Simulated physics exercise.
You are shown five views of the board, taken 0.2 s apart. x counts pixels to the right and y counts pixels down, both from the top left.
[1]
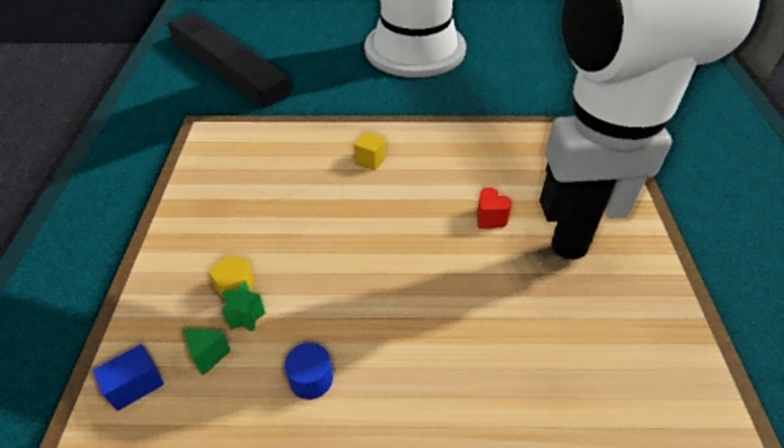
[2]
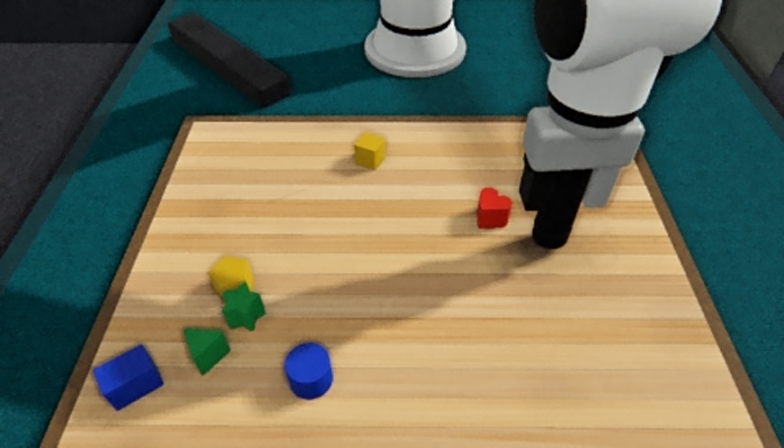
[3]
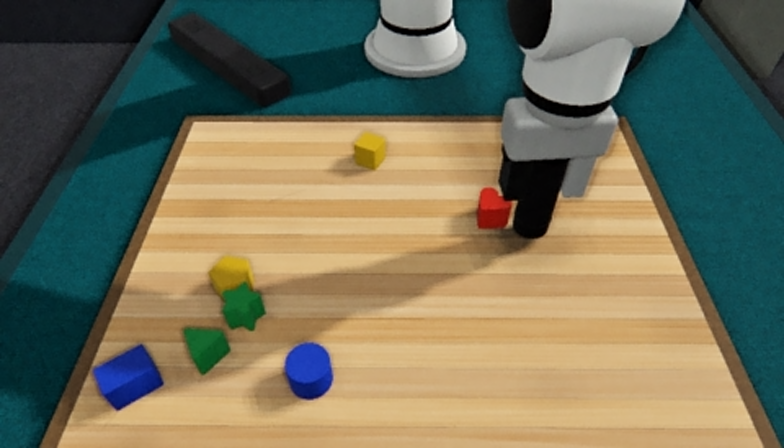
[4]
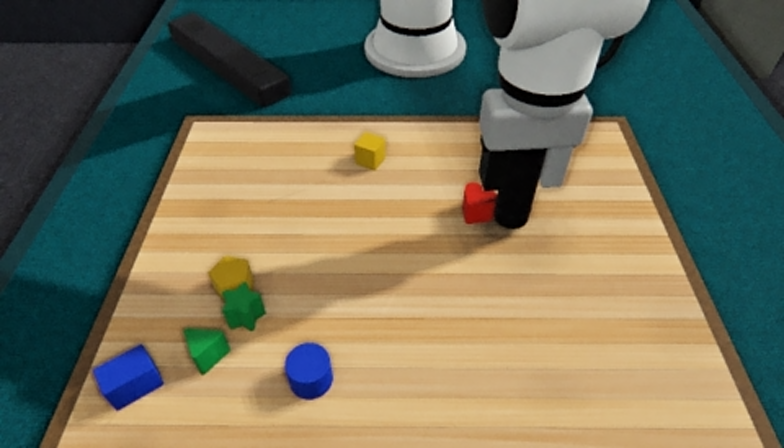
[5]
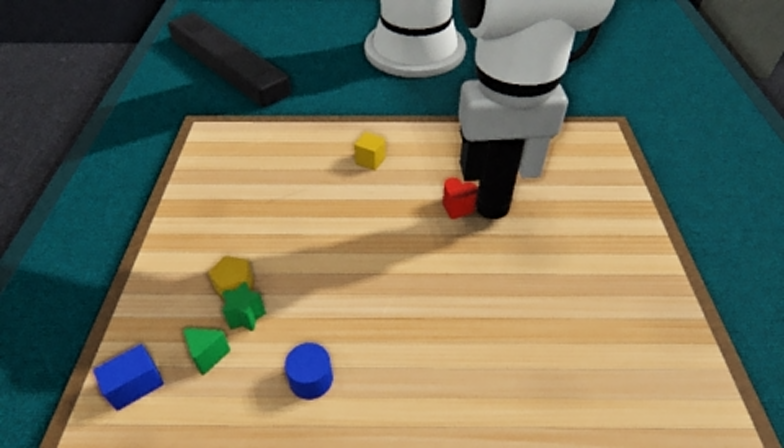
A robot arm moves left across the board and pushes the red heart-shaped block left.
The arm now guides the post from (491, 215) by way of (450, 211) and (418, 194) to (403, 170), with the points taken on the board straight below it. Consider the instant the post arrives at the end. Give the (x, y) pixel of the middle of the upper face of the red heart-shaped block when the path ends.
Its top centre lands on (380, 166).
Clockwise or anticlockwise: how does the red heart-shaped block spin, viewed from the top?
Seen from above, counterclockwise.
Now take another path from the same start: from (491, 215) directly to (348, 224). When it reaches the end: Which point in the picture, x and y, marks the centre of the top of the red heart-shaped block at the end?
About (406, 177).
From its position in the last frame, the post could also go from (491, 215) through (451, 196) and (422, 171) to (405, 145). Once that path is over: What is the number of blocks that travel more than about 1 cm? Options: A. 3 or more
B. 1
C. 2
My pick is B.
The first path, step by step. One third of the way, post at (451, 204); red heart-shaped block at (419, 181), turned 15° clockwise.
Two thirds of the way, post at (418, 187); red heart-shaped block at (386, 171), turned 20° anticlockwise.
At the end, post at (403, 163); yellow square piece not moved; red heart-shaped block at (380, 166), turned 70° anticlockwise.
